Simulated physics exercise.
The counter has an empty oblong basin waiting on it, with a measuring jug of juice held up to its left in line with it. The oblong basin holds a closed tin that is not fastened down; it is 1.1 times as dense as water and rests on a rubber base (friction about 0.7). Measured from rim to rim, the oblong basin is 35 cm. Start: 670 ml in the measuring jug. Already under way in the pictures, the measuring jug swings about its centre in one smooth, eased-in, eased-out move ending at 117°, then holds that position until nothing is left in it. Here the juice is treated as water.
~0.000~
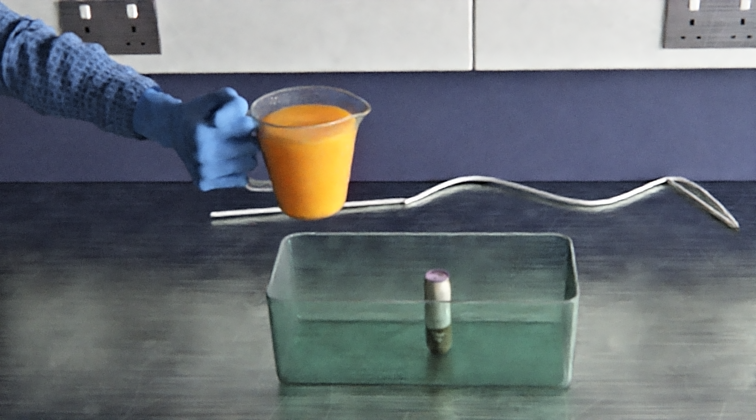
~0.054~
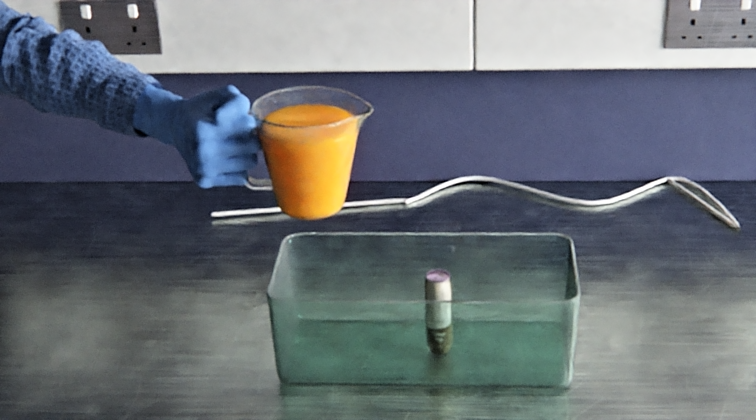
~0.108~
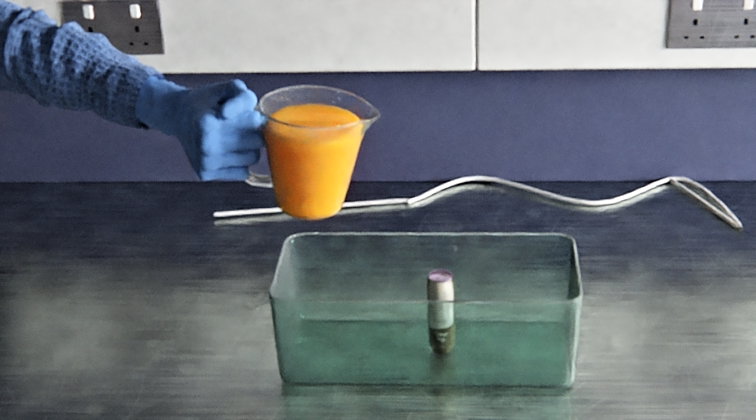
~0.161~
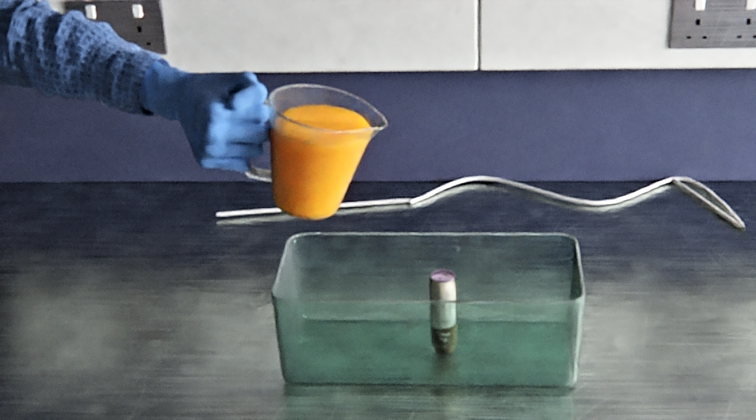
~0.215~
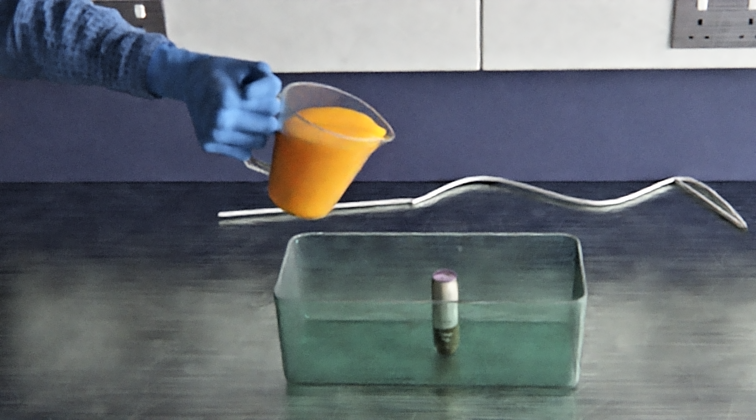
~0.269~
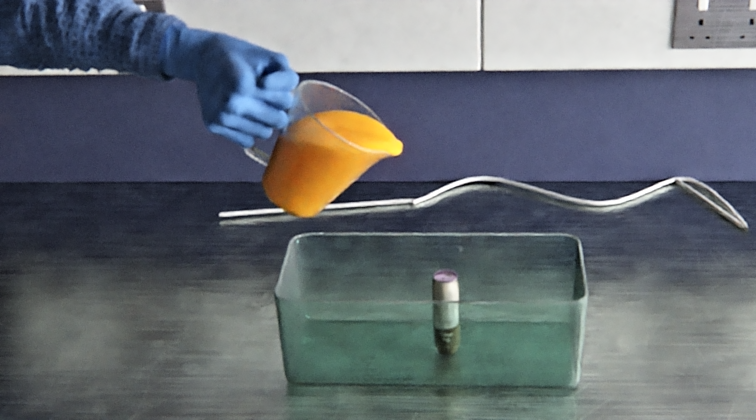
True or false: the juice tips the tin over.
True.
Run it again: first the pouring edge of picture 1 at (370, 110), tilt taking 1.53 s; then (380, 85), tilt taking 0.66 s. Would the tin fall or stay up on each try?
In the first try it comes down; in the second it comes down.
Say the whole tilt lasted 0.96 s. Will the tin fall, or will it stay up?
The tin tumbles.
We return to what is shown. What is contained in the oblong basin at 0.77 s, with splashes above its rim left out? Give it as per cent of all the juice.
Around 94 parts in a hundred.
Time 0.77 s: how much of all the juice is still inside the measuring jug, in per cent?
Around 2 percent of it.
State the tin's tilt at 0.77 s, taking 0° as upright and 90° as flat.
Roughly 15°.
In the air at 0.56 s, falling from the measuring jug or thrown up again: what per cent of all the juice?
Around 26 in a hundred.
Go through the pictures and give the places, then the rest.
The first frame shows tilt 0°; pouring edge (370, 108); surface from (259, 120) to (357, 120); the oblong basin's rim runs from (275, 267) to (574, 268); the tin's top is at (438, 279).
The second frame shows tilt 2°; pouring edge (373, 109); surface from (260, 119) to (358, 121).
The third frame shows tilt 6°; pouring edge (379, 114); surface from (267, 117) to (363, 123).
The fourth frame shows tilt 14°; pouring edge (387, 123); surface from (273, 118) to (373, 126).
The fifth frame shows tilt 23°; pouring edge (394, 136); surface from (281, 123) to (385, 129).
The sixth frame shows tilt 35°; pouring edge (399, 151); surface from (280, 136) to (386, 137); 2 per cent is over the edge.
Then, 0.56 s in, the tilt is 102° and 40 per cent is still to pour; the tin stands where it began.
Then, 0.77 s in, the tilt is 117° and 2 per cent is still to pour; the tin leans 17°.
Then, 0.99 s in, the tilt is 117° and 0 per cent is still to pour; the tin lies on its side.
Then, 1.23 s in, the tilt is 117° and 0 per cent is still to pour; the tin lies on its side.
Finally, the tin lies on its side.
